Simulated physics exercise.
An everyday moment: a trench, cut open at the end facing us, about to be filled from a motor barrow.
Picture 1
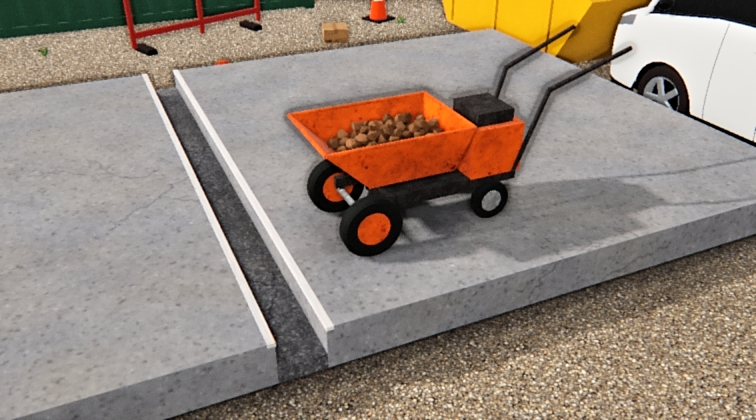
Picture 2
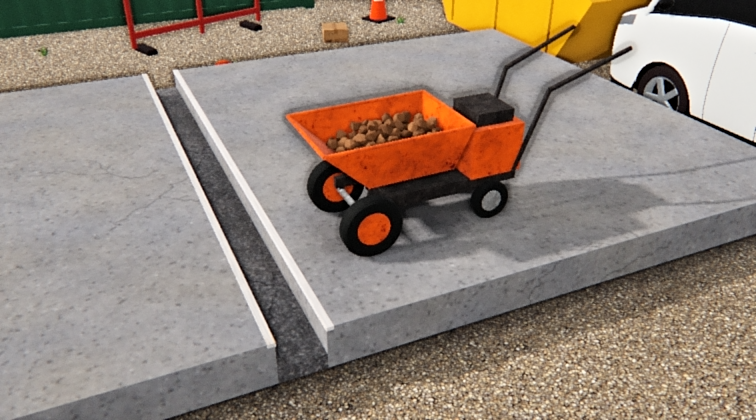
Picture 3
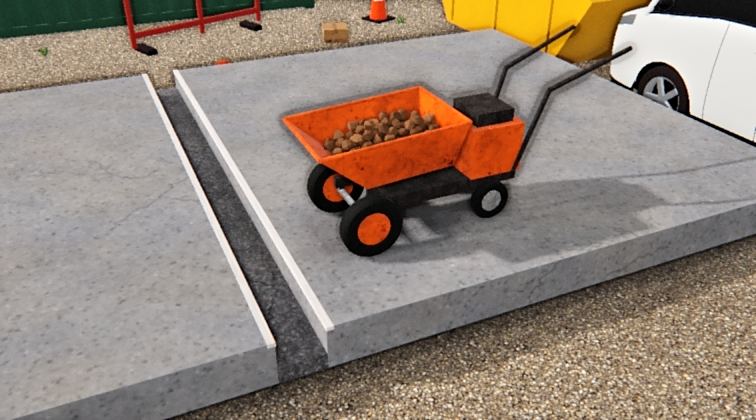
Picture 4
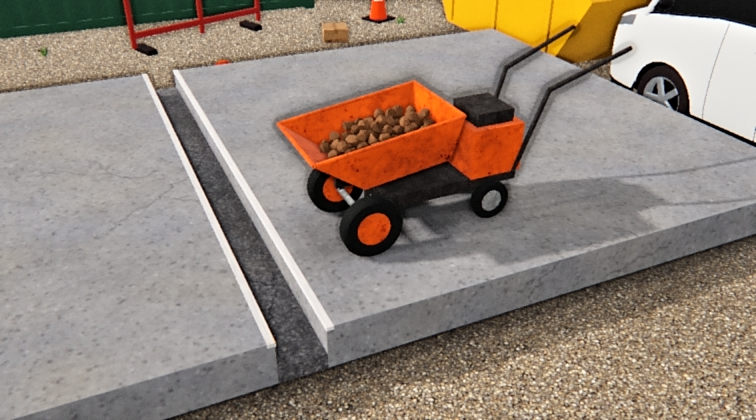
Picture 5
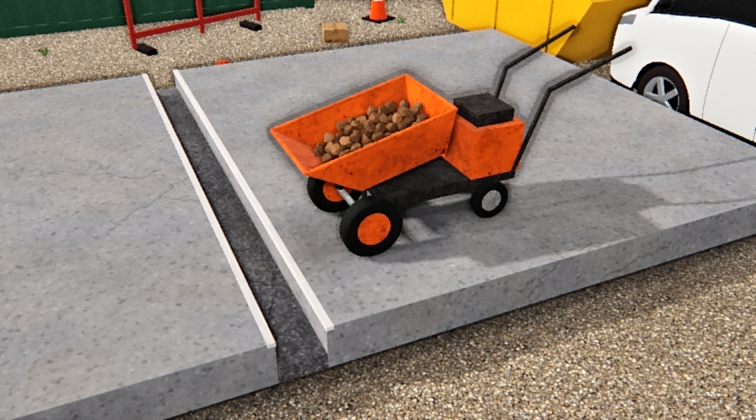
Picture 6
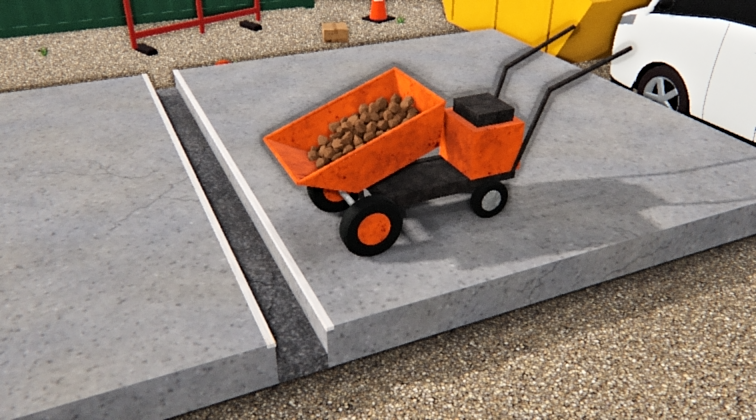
Orange skip of a motor barrow loaded with brown clods tilting gradually forward to the left beside a narrow trench in concrete.
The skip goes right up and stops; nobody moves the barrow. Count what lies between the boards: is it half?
Between the edges lies over half of the load.
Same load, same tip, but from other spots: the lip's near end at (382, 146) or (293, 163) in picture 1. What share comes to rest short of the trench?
About 20 and 0 per cent.
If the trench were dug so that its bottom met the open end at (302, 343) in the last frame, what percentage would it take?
About 30 per cent.
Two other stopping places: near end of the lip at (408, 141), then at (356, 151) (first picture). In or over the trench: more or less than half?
In turn: The smaller part; most of it.
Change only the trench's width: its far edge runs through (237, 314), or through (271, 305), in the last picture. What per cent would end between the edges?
In turn 90 and 40 in a hundred.
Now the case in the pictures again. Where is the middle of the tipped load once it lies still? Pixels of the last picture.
At about (243, 263).
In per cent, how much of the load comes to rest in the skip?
Roughly 0 in a hundred.
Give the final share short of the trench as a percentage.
Roughly 0 in a hundred.
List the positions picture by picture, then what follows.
Lip of the skip at (326, 157), level; top of the load at (396, 135), clay clods; first edge of the trench at (311, 294); far edge at (255, 309), the trench under half as wide as the skip, and about half as deep as wide, in the first picture.
Lip of the skip at (325, 158), level; top of the load at (395, 134), in the second picture.
Lip of the skip at (320, 161), tipped barely; top of the load at (403, 133), in the third picture.
Lip of the skip at (314, 167), tipped a little; top of the load at (398, 131), in the fourth picture.
Lip of the skip at (307, 174), tipped a little; top of the load at (397, 119), in the fifth picture.
Lip of the skip at (299, 184), tipped clearly; top of the load at (398, 120); first edge of the trench at (311, 294); far edge at (255, 309), in the sixth picture.
Soon after the last picture, skip tipped steeply; all in the skip.
A little later, skip tipped steeply; most in the skip; about a quarter in or heaped over the trench; a small part beyond it; a stray few falling.
Later still, skip tipped right over; a small part in the skip; about half in or heaped over the trench; about a third beyond it.
By the end, skip tipped right over; a stray few in the skip; about two thirds in or heaped over the trench; about a third beyond it.
